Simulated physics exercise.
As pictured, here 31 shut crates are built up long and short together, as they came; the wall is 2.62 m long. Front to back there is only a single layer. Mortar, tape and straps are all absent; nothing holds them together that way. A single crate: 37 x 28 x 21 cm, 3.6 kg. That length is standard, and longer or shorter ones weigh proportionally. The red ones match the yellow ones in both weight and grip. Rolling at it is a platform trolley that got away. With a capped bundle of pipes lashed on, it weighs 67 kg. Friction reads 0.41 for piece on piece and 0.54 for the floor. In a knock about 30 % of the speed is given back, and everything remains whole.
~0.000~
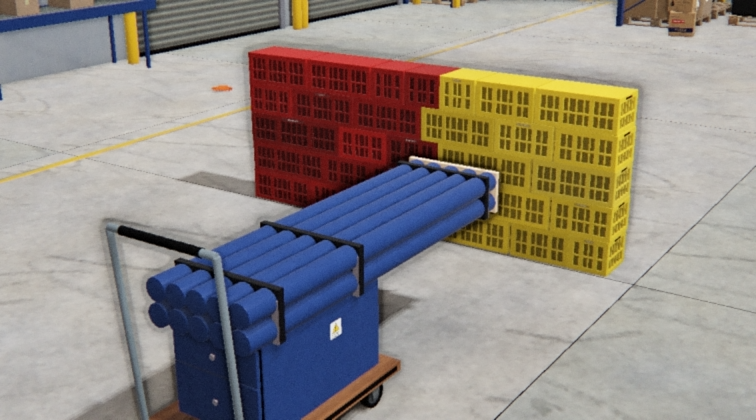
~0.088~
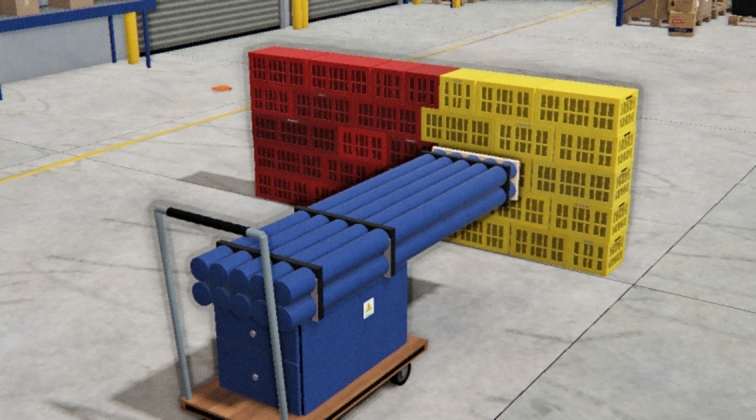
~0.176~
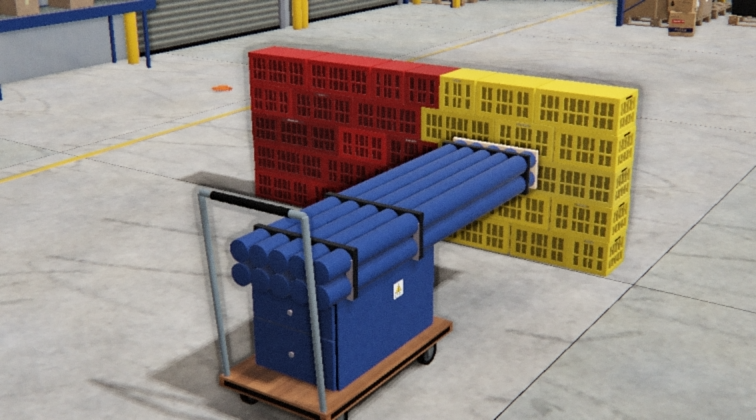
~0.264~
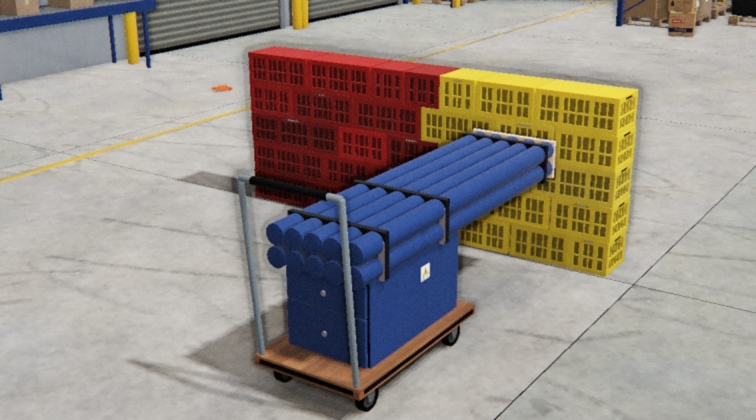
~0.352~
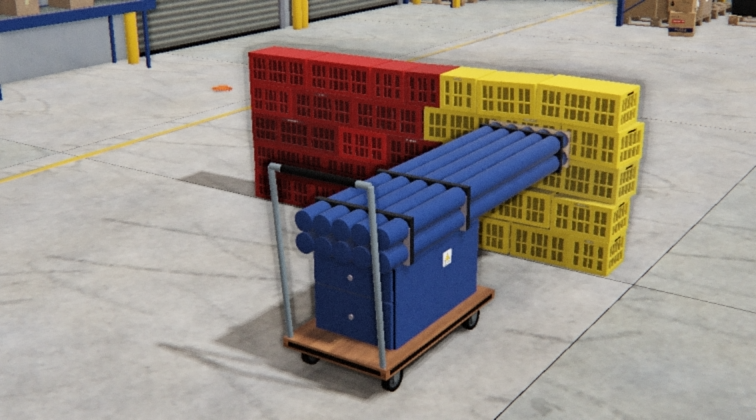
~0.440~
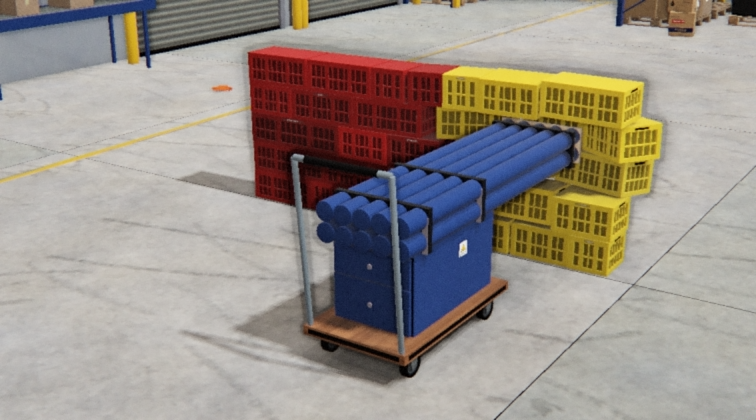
A wall of stacked plastic crates, red on the left and yellow on the right, stands on the pale concrete floor of a warehouse, seen from above at an angle by a still camera. In front, a wooden-decked platform trolley carries a blue cabinet with long blue pipes strapped on top. The trolley rolls away from the viewer and rightward, and the pipe ends push into the yellow side, shoving several crates out of line.
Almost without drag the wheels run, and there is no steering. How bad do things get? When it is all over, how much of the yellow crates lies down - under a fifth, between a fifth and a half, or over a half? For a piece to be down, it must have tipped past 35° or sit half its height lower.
Down at the end: Over a half.
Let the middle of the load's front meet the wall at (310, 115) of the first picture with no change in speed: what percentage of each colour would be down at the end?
For yellow it's 0 per cent, for red 20 per cent.
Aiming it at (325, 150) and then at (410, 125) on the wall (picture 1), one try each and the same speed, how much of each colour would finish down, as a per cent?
First try then second: Yellow 0 and 50, red 40 and 20 per cent.
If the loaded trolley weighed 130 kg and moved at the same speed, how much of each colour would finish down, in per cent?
Result: Yellow 60, red 10 %.
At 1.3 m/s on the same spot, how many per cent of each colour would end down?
The yellow would finish 80 in a hundred down, the red 10 in a hundred.
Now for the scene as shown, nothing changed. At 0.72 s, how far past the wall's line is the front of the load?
About 65 cm.
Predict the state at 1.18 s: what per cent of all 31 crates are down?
25 per cent by then.
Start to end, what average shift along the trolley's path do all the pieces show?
About 30 cm.
Around 0.72 s, load 67 cm past the wall's line, still rolling; 5 of the 13 yellow crates down (5 of 31 in all colours); top yellow crate 41 mm lower.
Around 1.18 s, load 1.20 m past the wall's line, still rolling; 7 of the 13 yellow crates down (8 of 31 in all colours); top yellow crate 43 mm lower.
Finally (2.5 s), load 1.38 m past the wall's line, stopped; 8 of the 13 yellow crates down (9 of 31 in all colours); top yellow crate 43 mm lower; top red crate unmoved. That is 62 per cent. Seen by the last camera, middles, top yellow crate near (593, 77), top red crate near (289, 67).
